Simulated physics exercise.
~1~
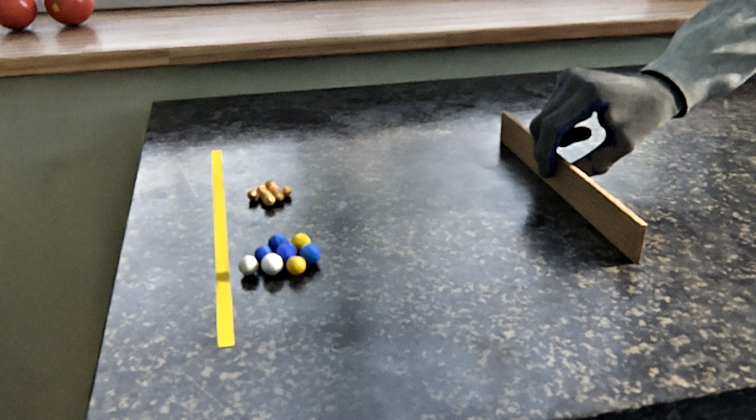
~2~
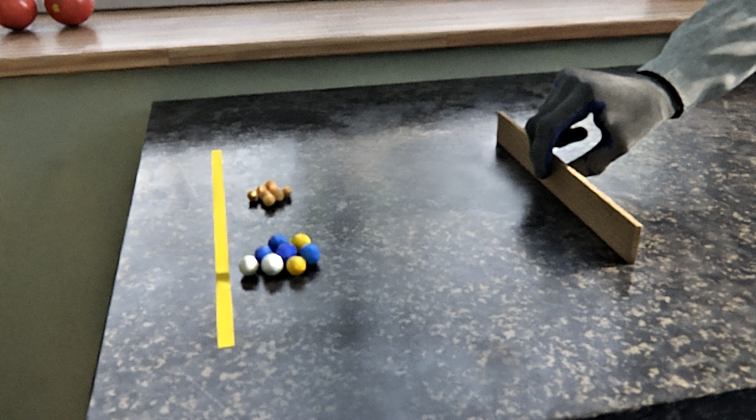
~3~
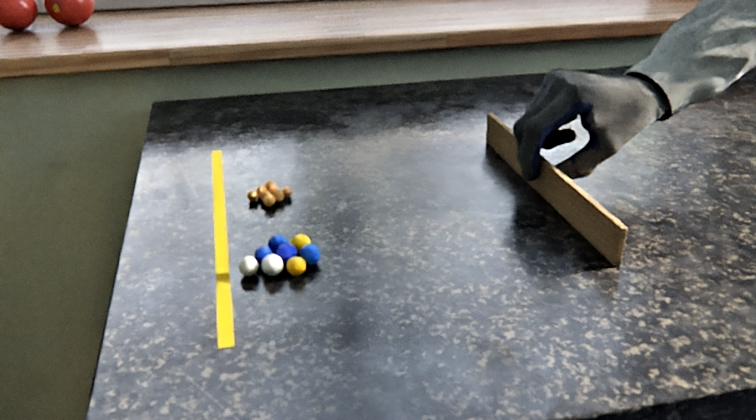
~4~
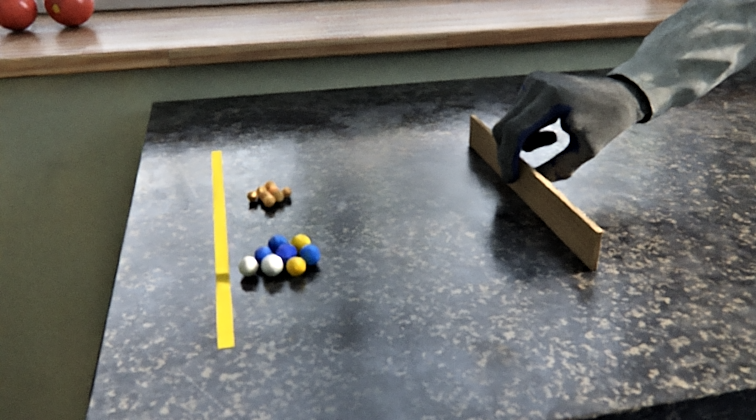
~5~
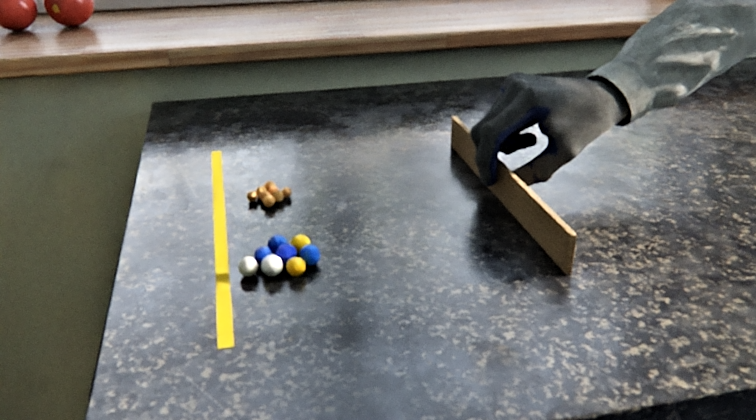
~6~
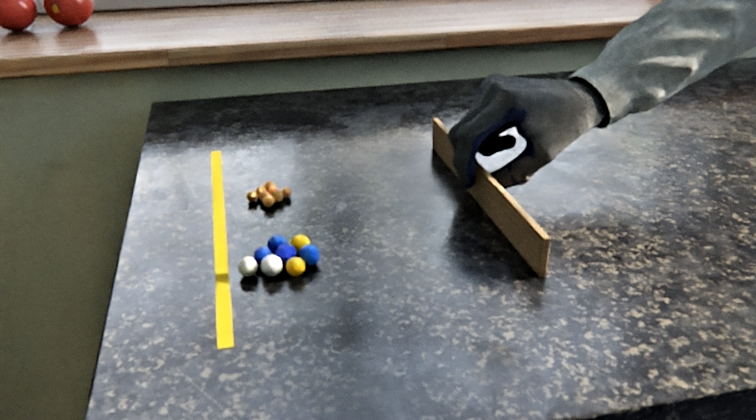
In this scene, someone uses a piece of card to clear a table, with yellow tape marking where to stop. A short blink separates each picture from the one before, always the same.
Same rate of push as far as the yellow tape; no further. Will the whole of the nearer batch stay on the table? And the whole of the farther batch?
Nearer batch: No, some goes off; farther batch: No, some goes off.
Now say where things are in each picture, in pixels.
In the first frame, piece of card (628, 231), at rest; yellow tape (217, 157), about a palm's width from the edge; edge at (122, 240); nearer batch (287, 254), a few gumballs; farther batch (265, 195), a few round wooden beads.
In the second frame, piece of card (623, 232); farther batch (265, 196).
In the third frame, piece of card (609, 235); nearer batch (287, 254).
In the fourth frame, piece of card (586, 238); farther batch (265, 196).
In the fifth frame, piece of card (560, 241); nearer batch (286, 255).
In the sixth frame, piece of card (535, 245); yellow tape (216, 158); edge at (121, 241); nearer batch (286, 255); farther batch (265, 196).
Then, 0.35 s later than the last frame, piece of card still moving, near (344, 180); nearer batch all on the table, its front near (247, 267); farther batch all on the table, its front near (252, 196).
Then, 0.73 s later than the last frame, piece of card stopped at the yellow tape; nearer batch all on the table, its front near (139, 252); farther batch all on the table, its front near (176, 195).
Then, 1.01 s later than the last frame, piece of card stopped at the yellow tape; nearer batch every one over the edge; farther batch every one over the edge.
When it is over, piece of card stopped at the yellow tape; nearer batch every one over the edge; farther batch every one over the edge.
